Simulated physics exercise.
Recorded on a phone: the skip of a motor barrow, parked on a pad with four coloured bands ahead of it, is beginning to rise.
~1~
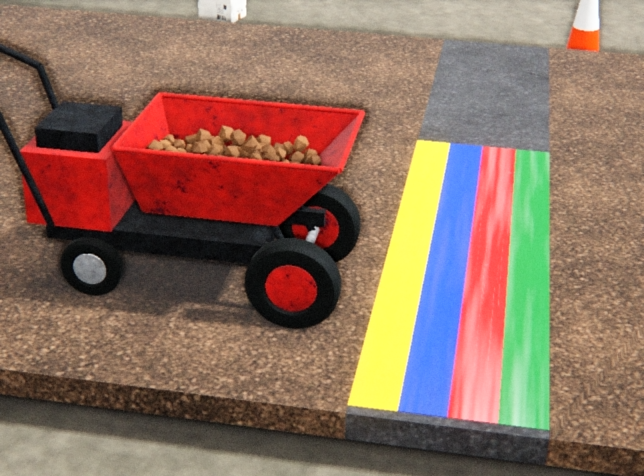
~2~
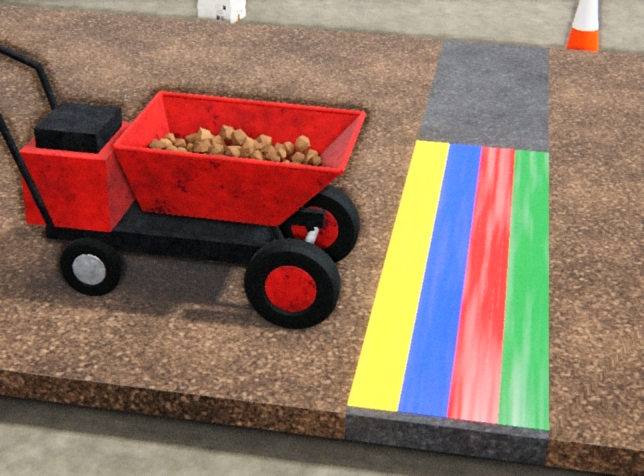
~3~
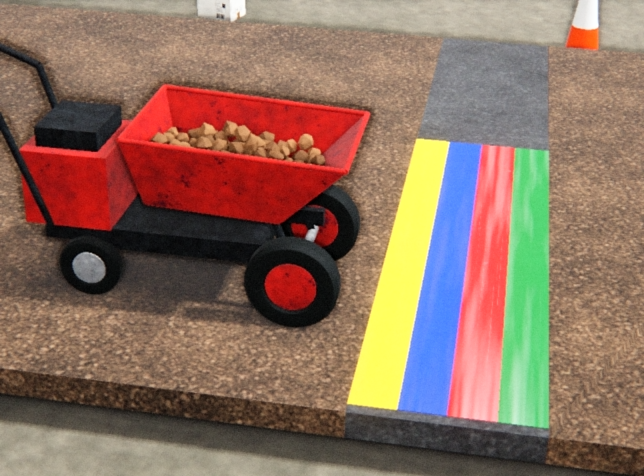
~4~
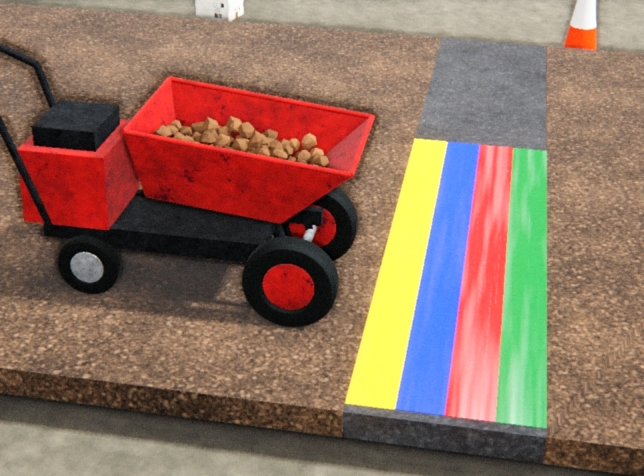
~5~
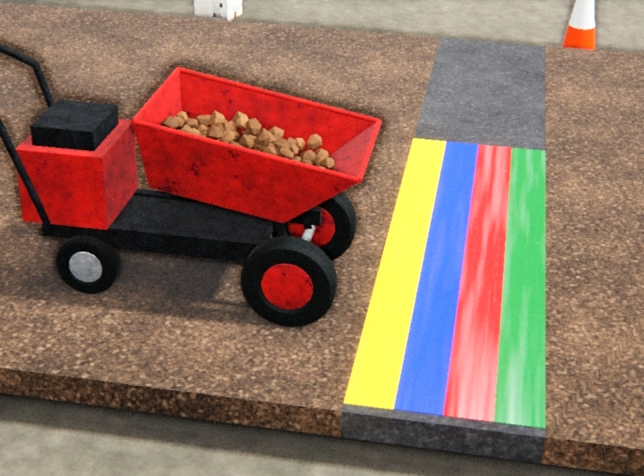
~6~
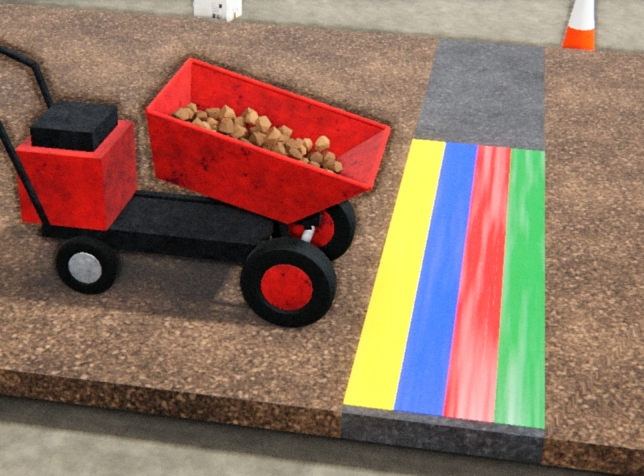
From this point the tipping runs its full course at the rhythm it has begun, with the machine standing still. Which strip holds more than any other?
The red strip.
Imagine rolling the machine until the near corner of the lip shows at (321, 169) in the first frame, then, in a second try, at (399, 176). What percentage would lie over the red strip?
About 30 per cent, then about 20 per cent.
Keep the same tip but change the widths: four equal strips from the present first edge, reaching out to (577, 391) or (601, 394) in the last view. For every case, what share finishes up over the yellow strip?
0 % and 0 %, near enough.
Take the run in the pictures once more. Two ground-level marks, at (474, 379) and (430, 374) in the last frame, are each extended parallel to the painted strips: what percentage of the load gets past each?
Estimate, first then second: 50 %, 80 %.
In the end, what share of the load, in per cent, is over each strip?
Yellow strip 0 %, blue strip 25 %, red strip 35 %, green strip 25 %.
Just after the last frame, skip tipped steeply; every one in the skip.
A moment on, skip tipped steeply; the larger part in the skip; about a tenth over the blue strip; about a tenth over the red strip; just a few falling.
Further on, skip tipped right over; about a tenth in the skip; roughly a quarter over the blue strip; roughly a third over the red strip; roughly a quarter over the green strip; about a tenth off the paint.
When it is over, skip tipped right over; about a tenth in the skip; just a few over the yellow strip; roughly a quarter over the blue strip; roughly a third over the red strip; roughly a quarter over the green strip; about a tenth off the paint.
